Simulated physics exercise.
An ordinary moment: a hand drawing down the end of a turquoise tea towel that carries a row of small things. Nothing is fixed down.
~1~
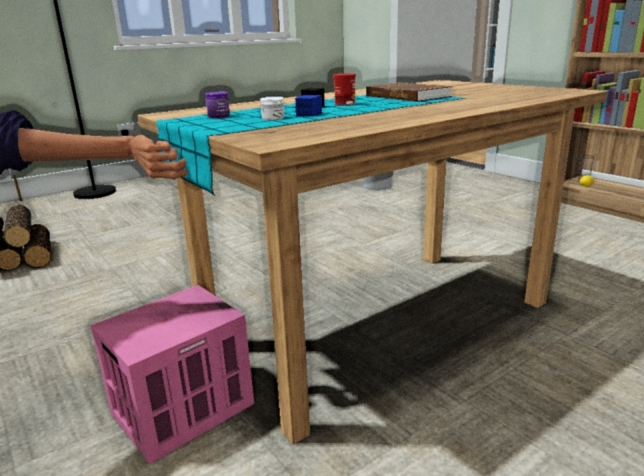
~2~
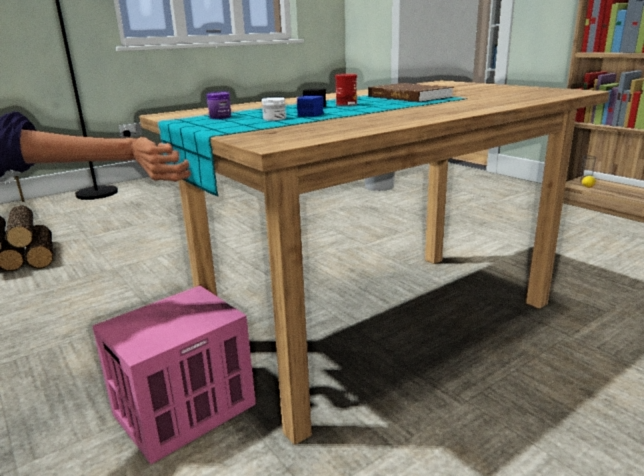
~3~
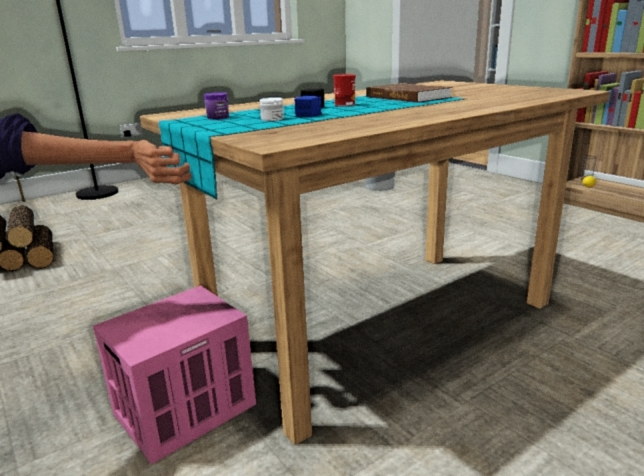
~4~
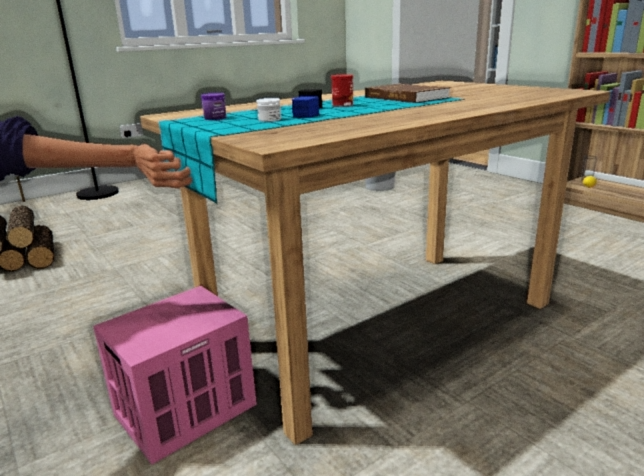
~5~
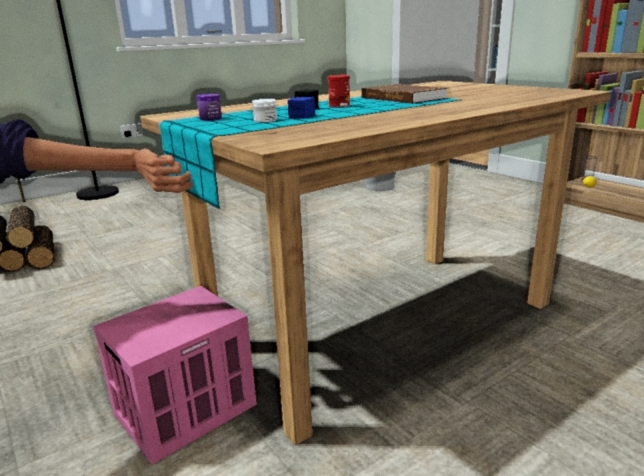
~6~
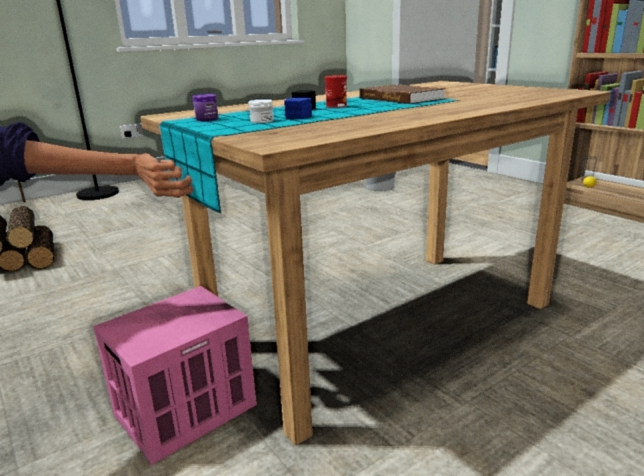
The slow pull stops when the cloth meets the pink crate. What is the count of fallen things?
The table loses three.
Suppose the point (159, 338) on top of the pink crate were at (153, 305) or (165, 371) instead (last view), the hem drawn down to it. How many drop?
Then 2 and 4.
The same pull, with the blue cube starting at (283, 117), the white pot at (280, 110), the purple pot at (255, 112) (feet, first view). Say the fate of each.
The blue cube tumbles off, the white pot is carried off, the purple pot drops off.
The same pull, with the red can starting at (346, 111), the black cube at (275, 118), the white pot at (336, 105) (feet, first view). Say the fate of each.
The red can survives; the black cube is carried off; the white pot survives.
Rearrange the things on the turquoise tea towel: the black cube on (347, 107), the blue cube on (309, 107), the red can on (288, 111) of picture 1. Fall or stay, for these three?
The black cube keeps its place on top; the blue cube holds on; the red can falls.
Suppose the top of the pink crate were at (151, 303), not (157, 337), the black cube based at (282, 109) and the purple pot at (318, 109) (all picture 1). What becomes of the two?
The black cube does not fall; the purple pot does not fall.
Soon after, hem near (198, 261); purple pot gone.
Then, hem on the crate; purple pot, white pot and blue cube gone.
At rest, hem on the crate; purple pot, white pot and blue cube gone. The count of fallen things is three.
